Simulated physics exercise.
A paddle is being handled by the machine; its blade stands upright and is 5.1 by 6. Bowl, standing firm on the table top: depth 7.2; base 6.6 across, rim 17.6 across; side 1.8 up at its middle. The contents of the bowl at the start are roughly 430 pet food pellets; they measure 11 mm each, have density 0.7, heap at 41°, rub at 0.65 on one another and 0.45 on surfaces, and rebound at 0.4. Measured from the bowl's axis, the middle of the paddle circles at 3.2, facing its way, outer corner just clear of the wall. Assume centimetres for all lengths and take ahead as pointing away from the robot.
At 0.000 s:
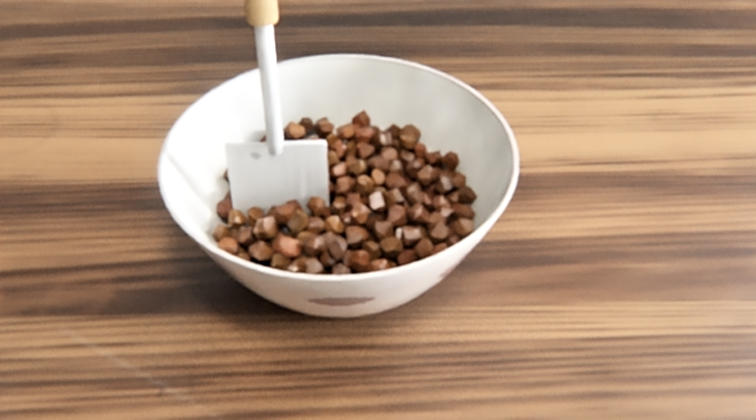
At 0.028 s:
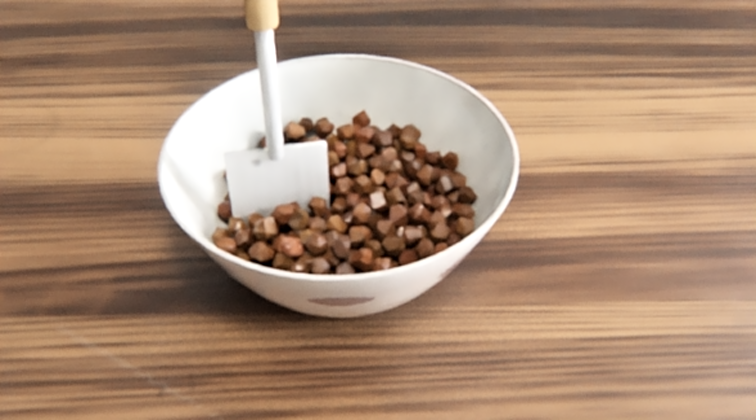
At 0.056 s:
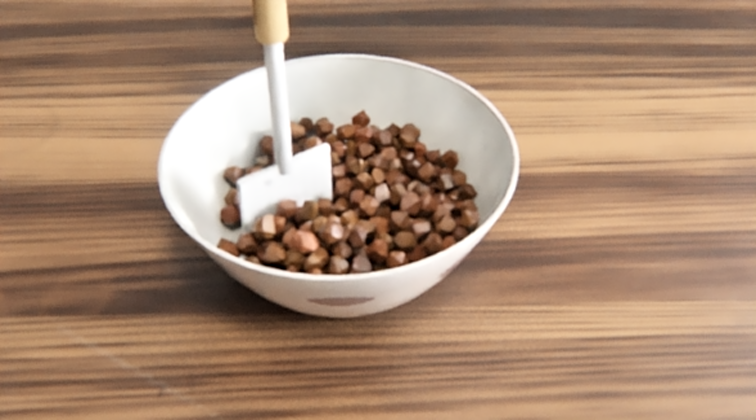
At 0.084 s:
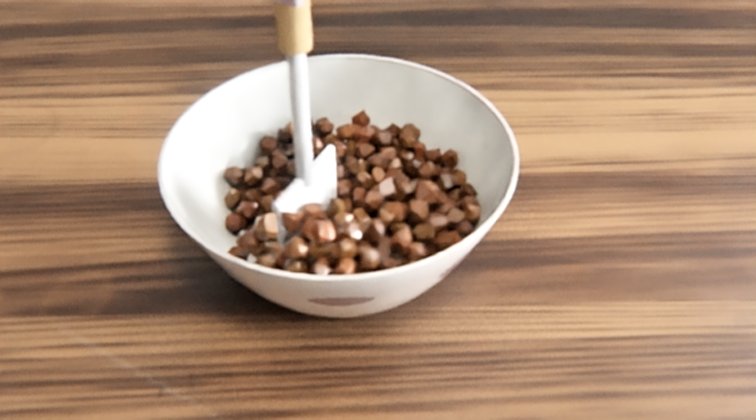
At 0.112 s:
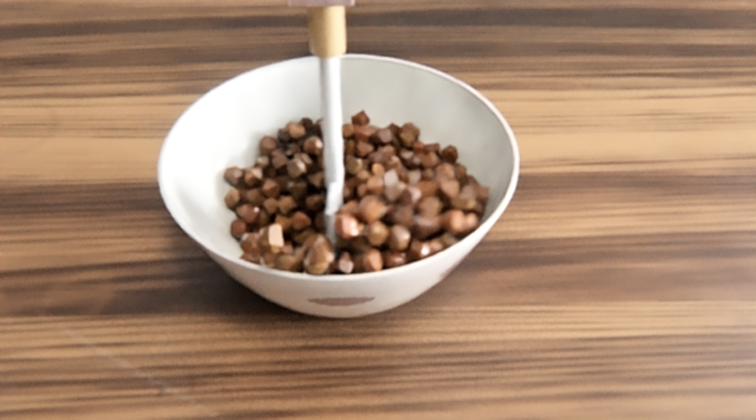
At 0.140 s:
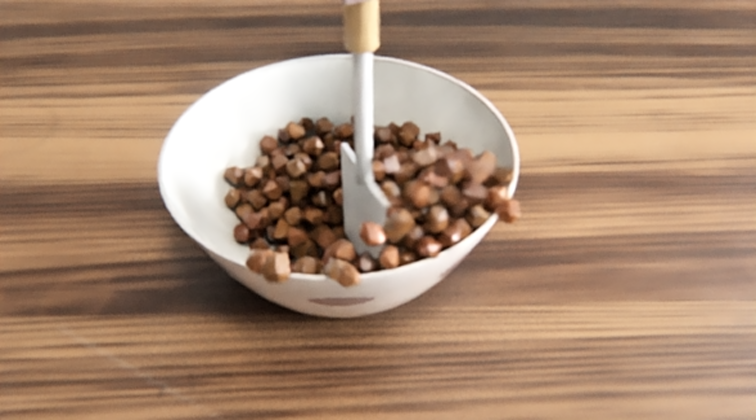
On a striped wooden table top, a white paddle with a pale wooden handle stands in a white bowl of brown pellets, then sweeps toward the front and right, turning as it pushes pellets up against the right side.
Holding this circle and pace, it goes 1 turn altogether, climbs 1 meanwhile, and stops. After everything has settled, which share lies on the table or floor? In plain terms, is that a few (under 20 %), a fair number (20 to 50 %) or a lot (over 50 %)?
A fair number, 20 to 50 %.
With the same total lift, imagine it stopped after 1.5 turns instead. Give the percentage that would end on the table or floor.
Close to 35 in a hundred.
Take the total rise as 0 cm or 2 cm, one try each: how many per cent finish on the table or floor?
Some 30 and some 25 per cent.
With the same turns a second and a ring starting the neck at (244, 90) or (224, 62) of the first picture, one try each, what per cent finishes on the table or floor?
Roughly 20 % and 0 %.
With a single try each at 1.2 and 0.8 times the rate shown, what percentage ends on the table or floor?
35 % and 15 %.
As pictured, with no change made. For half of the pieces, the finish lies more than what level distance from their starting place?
Around 8 cm.
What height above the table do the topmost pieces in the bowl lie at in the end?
Roughly 7.5 cm.
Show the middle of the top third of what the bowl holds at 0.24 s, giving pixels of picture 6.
I'd put its middle near (418, 113).
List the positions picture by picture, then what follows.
The first picture shows paddle neck at (273, 119), 0° round; upper third of the load around (354, 201), from x 220 to 465, top at y 120; 430 in the bowl.
The second picture shows paddle neck at (273, 124), 9° round; upper third of the load around (351, 201), from x 220 to 465, top at y 120.
The third picture shows paddle neck at (282, 138), 34° round; upper third of the load around (354, 217), from x 225 to 470, top at y 120.
The fourth picture shows paddle neck at (303, 149), 60° round; upper third of the load around (363, 223), from x 230 to 475, top at y 120.
The fifth picture shows paddle neck at (333, 153), 86° round; upper third of the load around (391, 214), from x 230 to 480, top at y 120; 428 in the bowl, 2 in flight or on the tool.
The sixth picture shows paddle neck at (363, 148), 112° round; upper third of the load around (425, 196), from x 230 to 505, top at y 120; 426 in the bowl, 4 in flight or on the tool.
After 0.24 s, 204° round, highest piece 11 above the table; 388 in the bowl, 1 on the table or floor, 41 in flight or on the tool.
After 0.34 s, 295° round, highest piece 11 above the table; 353 in the bowl, 39 on the table or floor, 38 in flight or on the tool.
After 0.58 s, 0° round, highest piece 8 above the table; 315 in the bowl, 114 on the table or floor, 1 in flight or on the tool.
After 1.28 s, 0° round, highest piece 8 above the table; 315 in the bowl, 115 on the table or floor.
At rest, 315 in the bowl, 115 on the table or floor. That is 27 % on the table or floor.
